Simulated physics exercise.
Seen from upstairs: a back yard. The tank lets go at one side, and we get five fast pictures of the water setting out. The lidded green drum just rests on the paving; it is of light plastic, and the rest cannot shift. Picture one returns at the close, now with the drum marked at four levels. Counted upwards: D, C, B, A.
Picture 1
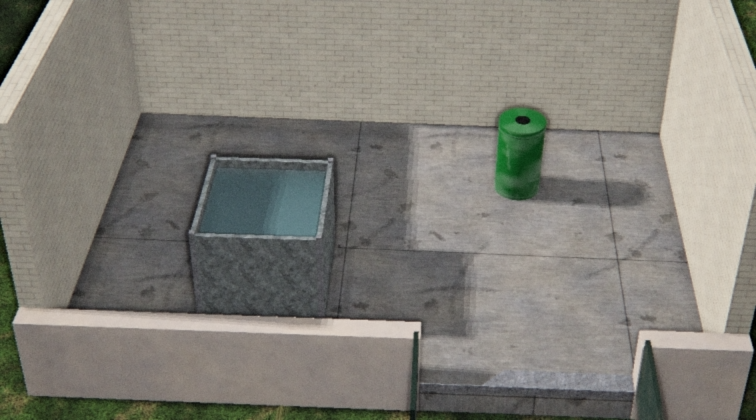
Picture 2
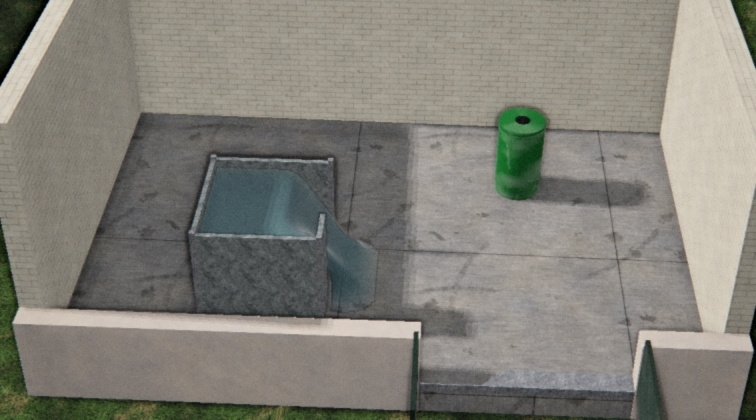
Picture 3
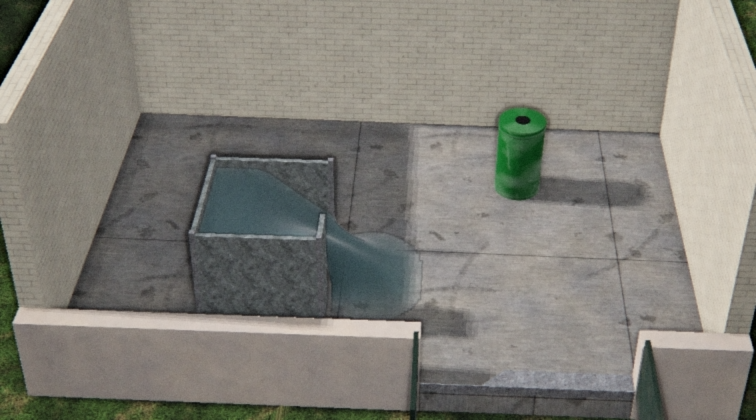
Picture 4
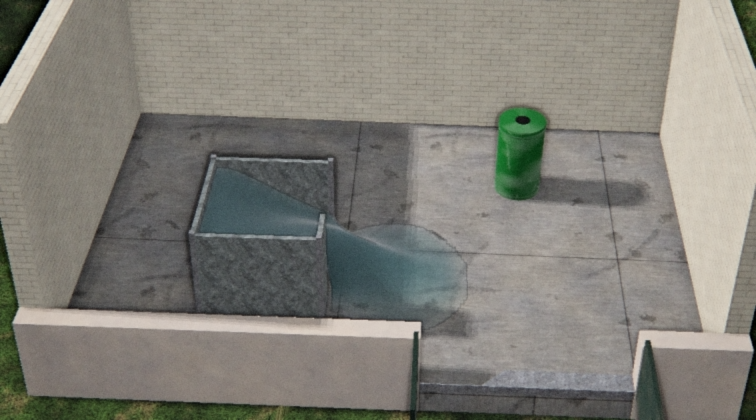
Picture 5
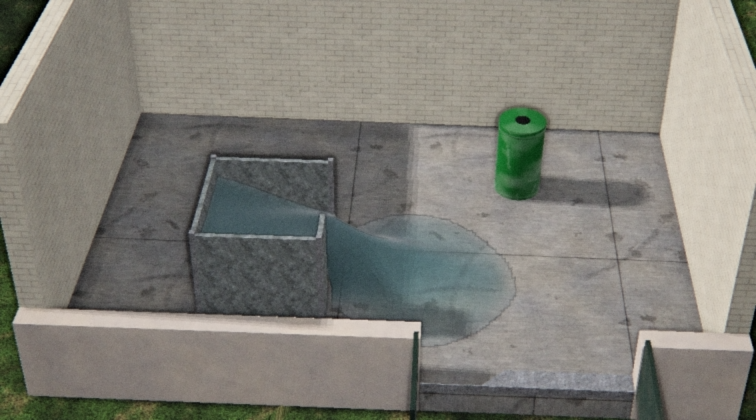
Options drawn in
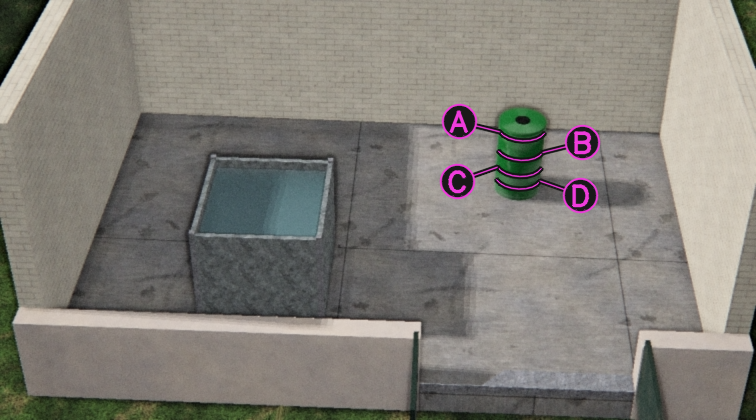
In a walled back yard seen from above, a square stone tank stands full of water, with a green drum to its right. The tank's right side opens and water pours out onto the paving, then spreads rightward in a widening, rounded sheet while the drum stays still.
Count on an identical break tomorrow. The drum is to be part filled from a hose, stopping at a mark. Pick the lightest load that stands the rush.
Mark C just does it.
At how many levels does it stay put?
Three of them.
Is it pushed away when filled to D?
Yes, that goes wrong.
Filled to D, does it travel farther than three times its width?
No.
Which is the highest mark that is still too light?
That would be D.
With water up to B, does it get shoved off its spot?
No.
On the marked copy, A at (522, 140); B at (521, 160); C at (519, 176); D at (518, 189); from the bottom up D, C, B, A.
If A is chosen, it does not move.
If B is chosen, it does not move.
If C is chosen, it does not move.
If D is chosen, it is pushed about its own width away.
